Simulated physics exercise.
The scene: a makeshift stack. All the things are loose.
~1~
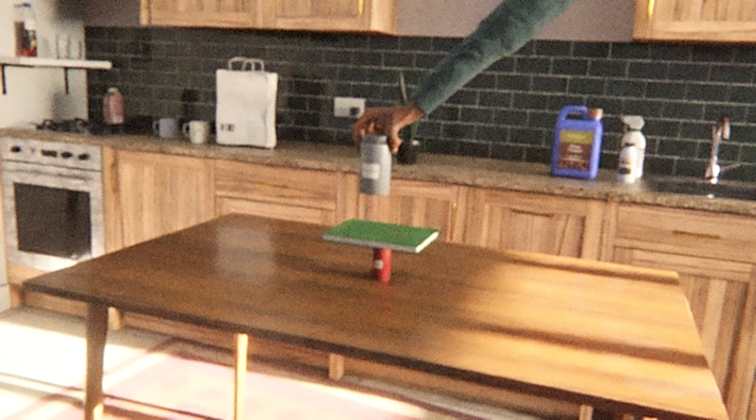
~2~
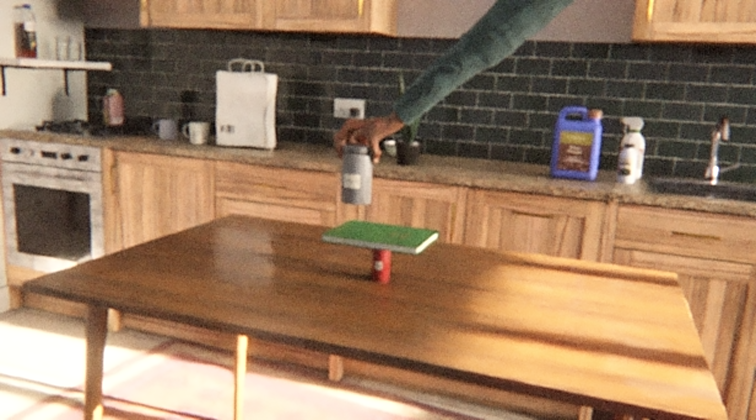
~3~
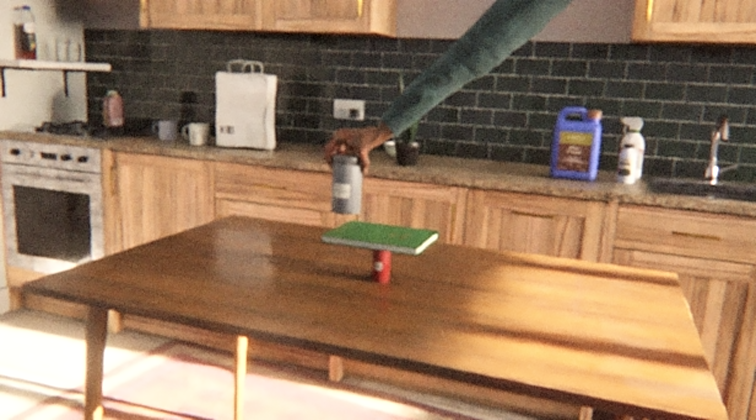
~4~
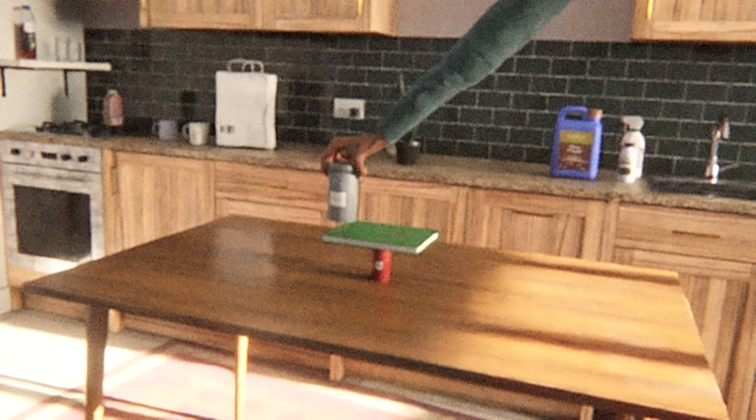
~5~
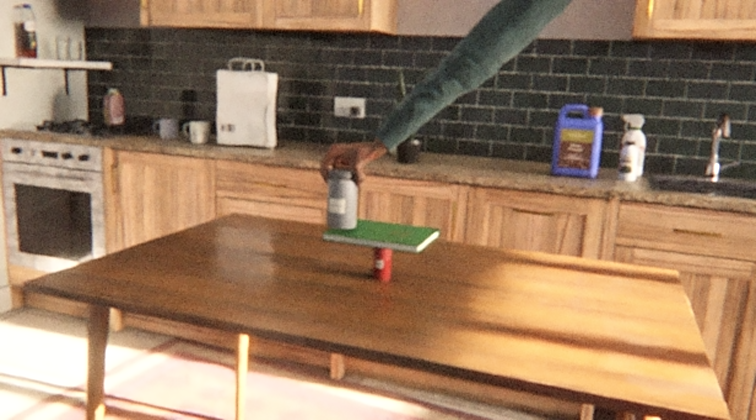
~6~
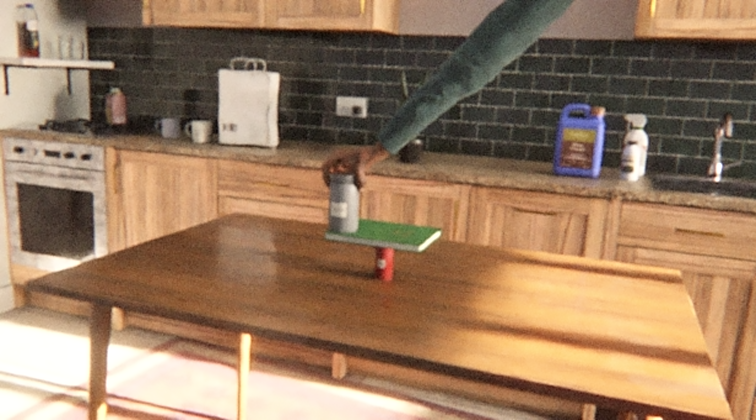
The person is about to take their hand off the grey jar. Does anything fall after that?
It gives way.
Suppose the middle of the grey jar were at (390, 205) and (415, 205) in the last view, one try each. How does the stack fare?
In the first case it holds; in the second case it comes apart.
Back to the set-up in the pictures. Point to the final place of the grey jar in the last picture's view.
Around (263, 264).
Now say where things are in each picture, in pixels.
On its way; grey jar (375, 164); green book (382, 234), in the first frame.
On its way; grey jar (357, 174); green book (382, 236), in the second frame.
On its way; grey jar (347, 184); green book (382, 236), in the third frame.
On its way; grey jar (343, 192); green book (382, 235), in the fourth frame.
On its way; grey jar (342, 198); green book (383, 234), in the fifth frame.
In place under the hand; grey jar (344, 202); green book (385, 234), in the sixth frame.
Then, 0.40 s after the last picture, grey jar now fallen; green book tipped 68° from how it was; red shaker tipped 8° from how it was.
Then, 0.70 s after the last picture, green book now fallen; red shaker on its side.
By the end, fallen, green book and grey jar; tipped over in the stack, red shaker. Seen from the same camera at the end, grey jar near (262, 264). The stack loses its balance.
